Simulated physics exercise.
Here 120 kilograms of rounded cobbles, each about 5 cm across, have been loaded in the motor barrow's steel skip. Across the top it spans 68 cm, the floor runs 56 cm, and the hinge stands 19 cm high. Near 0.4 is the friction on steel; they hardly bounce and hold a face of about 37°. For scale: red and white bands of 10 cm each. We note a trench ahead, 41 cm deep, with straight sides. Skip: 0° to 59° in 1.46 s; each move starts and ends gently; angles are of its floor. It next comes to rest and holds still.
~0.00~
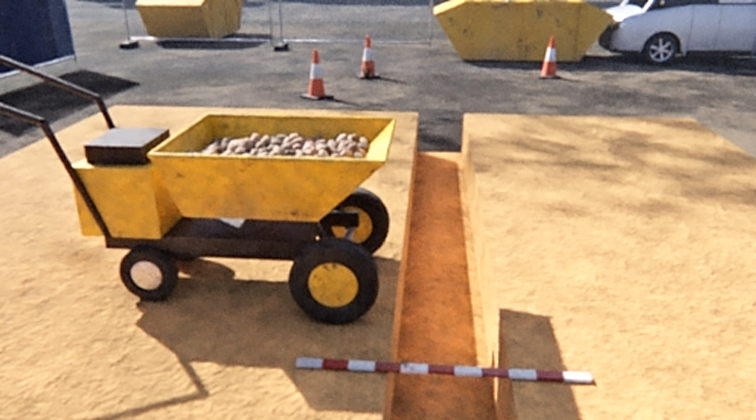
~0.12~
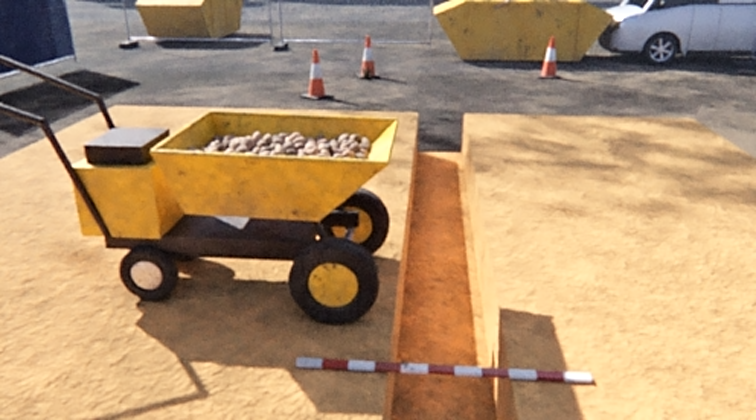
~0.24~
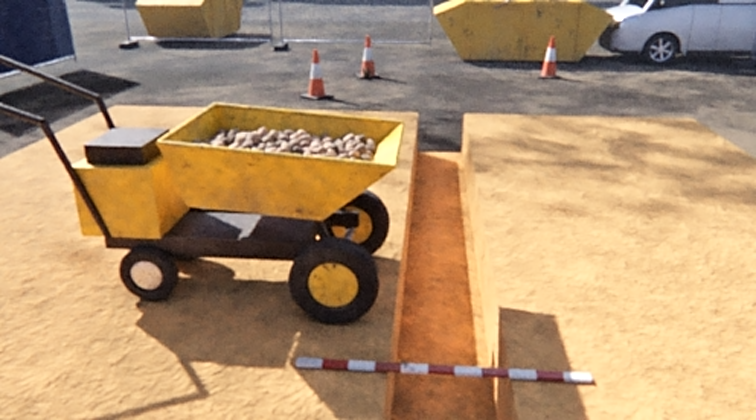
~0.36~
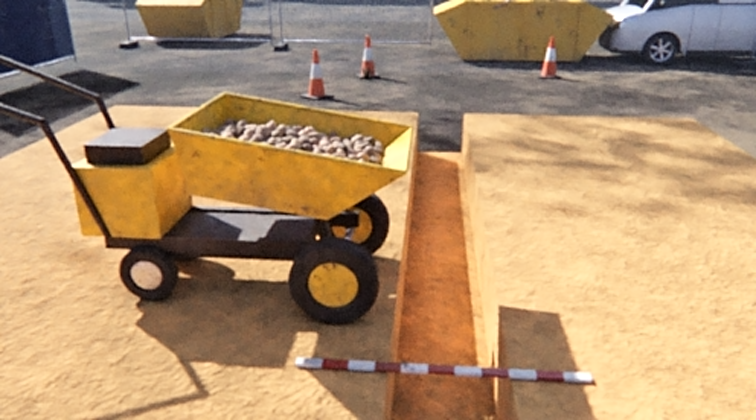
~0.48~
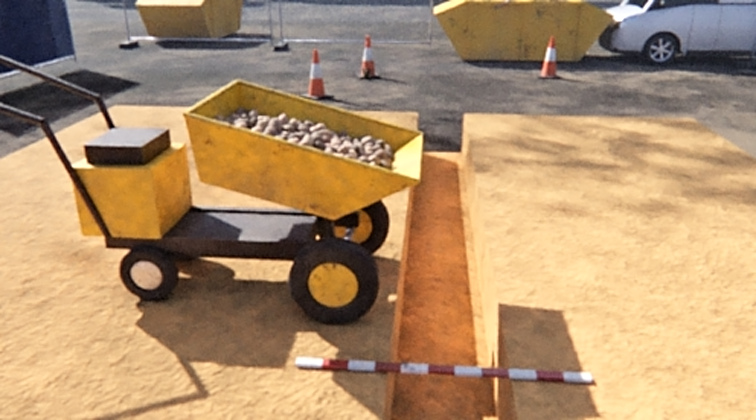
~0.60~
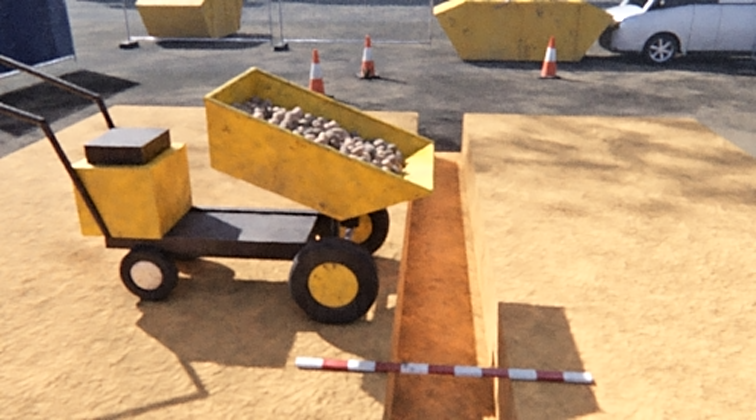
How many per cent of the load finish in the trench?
About 50 per cent.
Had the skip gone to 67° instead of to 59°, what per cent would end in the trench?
It comes out at about 35 percent.
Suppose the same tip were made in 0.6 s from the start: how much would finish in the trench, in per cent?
In that case some 30 per cent.
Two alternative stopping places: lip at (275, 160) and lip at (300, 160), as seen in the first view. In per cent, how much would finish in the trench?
100 % and 100 %.
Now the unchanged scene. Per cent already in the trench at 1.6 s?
By then, around 10 percent.
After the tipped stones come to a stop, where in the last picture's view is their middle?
The middle should be near (502, 290).
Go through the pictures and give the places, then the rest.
In the first picture, lip at (385, 162), floor tilted 0°, highest stones at (310, 147).
In the second picture, lip at (388, 163), floor tilted 1°, highest stones at (298, 145); the stones move at 0.2 m/s on average.
In the third picture, lip at (395, 167), floor tilted 4°, highest stones at (246, 139); the stones move at 0.3 m/s on average.
In the fourth picture, the skip is at 9°, its lip at (406, 173); the top of the load is at (248, 131); the stones move at 0.4 m/s on average.
In the fifth picture, lip at (419, 181), floor tilted 15°, highest stones at (250, 121); the stones move at 0.5 m/s on average.
In the sixth picture, the skip is at 22°, its lip at (432, 192); the top of the load is at (254, 108); the stones move at 0.5 m/s on average.
After 1.1 s the floor is at 50°; 100 % in the skip; the foremost stones are at (448, 207).
After 1.6 s the floor is at 59°; 74 % in the skip, 10 % in the trench, 16 % past the trench; the foremost stones are at (551, 307).
After 1.9 s the floor is at 59°; 39 % in the skip, 15 % in the trench, 46 % past the trench; the foremost stones are at (642, 292).
After 3.9 s the floor is at 59°; 0 % in the skip, 50 % in the trench, 50 % past the trench; the foremost stones are at (703, 281).
